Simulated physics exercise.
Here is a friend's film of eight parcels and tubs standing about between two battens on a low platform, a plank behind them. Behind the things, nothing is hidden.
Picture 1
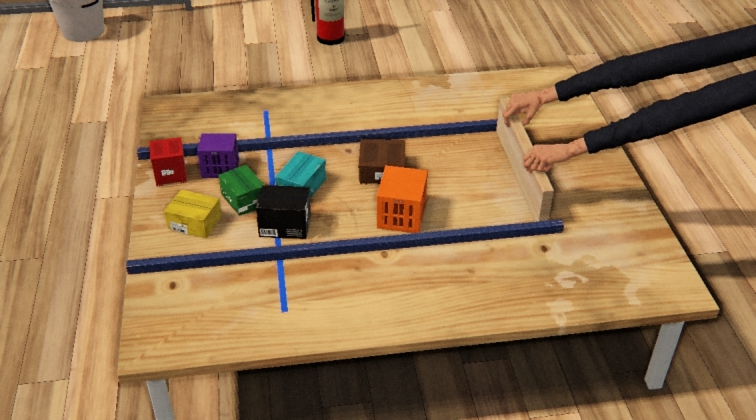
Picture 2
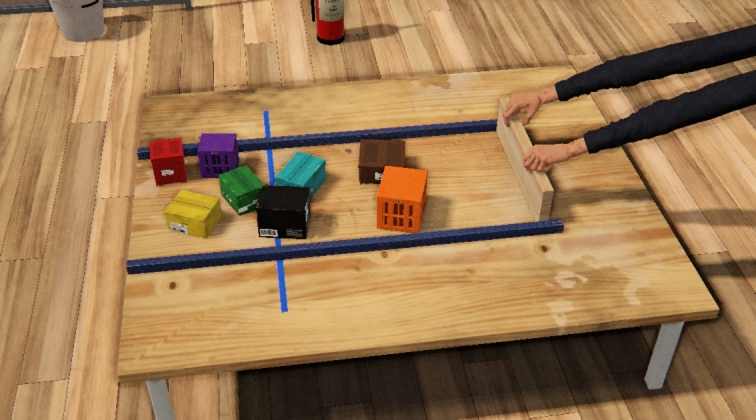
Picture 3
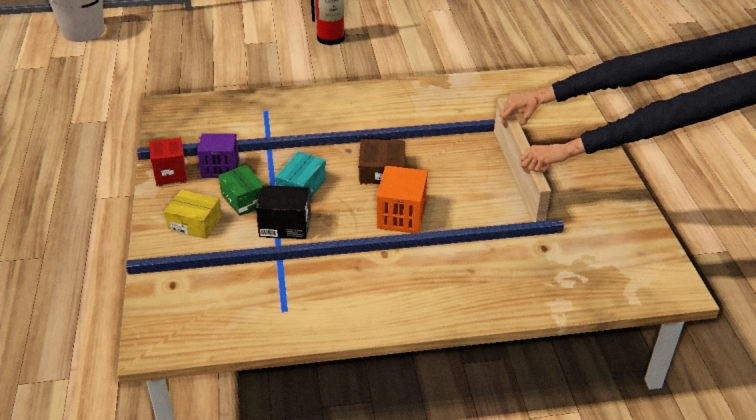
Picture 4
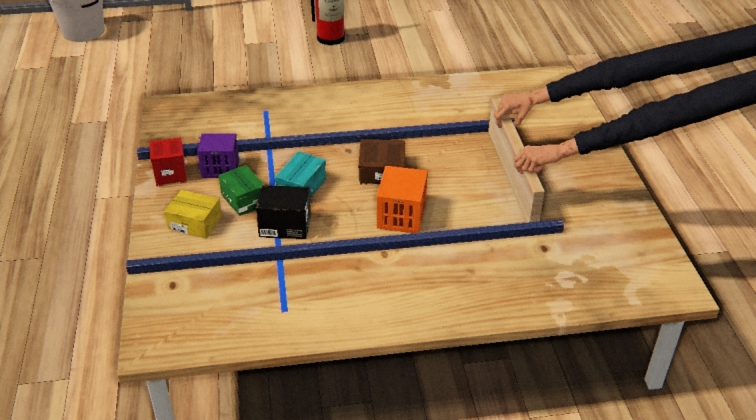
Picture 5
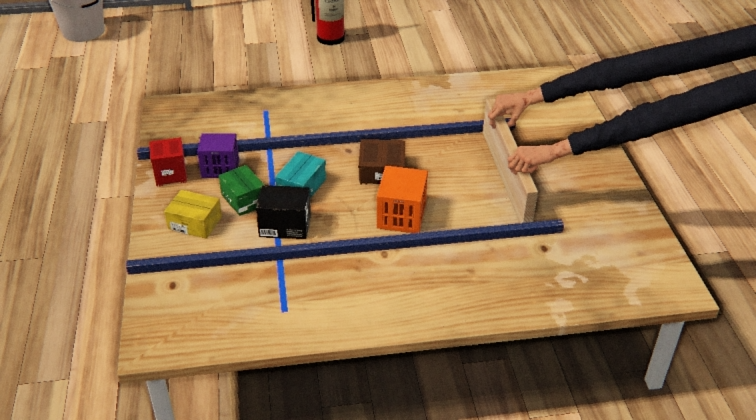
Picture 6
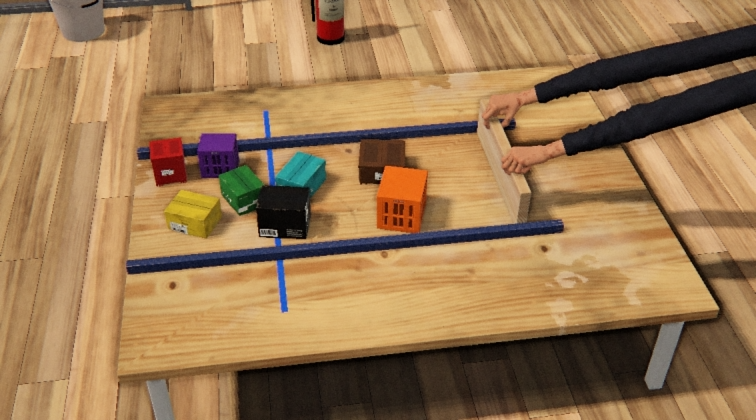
On a low wooden table, two hands slide a plank slightly left behind eight still containers.
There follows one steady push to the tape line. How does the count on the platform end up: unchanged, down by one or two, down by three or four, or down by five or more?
The fall count stays at nil.
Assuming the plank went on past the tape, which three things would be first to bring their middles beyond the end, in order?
Going earliest first, it would be the yellow parcel, after it the red tote, and finally the green parcel.
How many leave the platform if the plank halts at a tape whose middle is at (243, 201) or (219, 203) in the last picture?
Result, try by try: 1, 3.
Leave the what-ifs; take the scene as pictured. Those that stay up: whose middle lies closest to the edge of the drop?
It's the yellow parcel.
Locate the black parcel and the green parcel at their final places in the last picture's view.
First: About (207, 220); second: About (176, 197).
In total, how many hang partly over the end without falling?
Count of overhanging things: 1.
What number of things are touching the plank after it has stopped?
2.
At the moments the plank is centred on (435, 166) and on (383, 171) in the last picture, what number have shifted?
That gives 0 for the first and 2 for the second.
Soon after, none off yet; red tote at rest near (169, 162); yellow parcel at rest near (194, 214); purple crate at rest near (219, 156).
At rest, the number that fall off is zero.
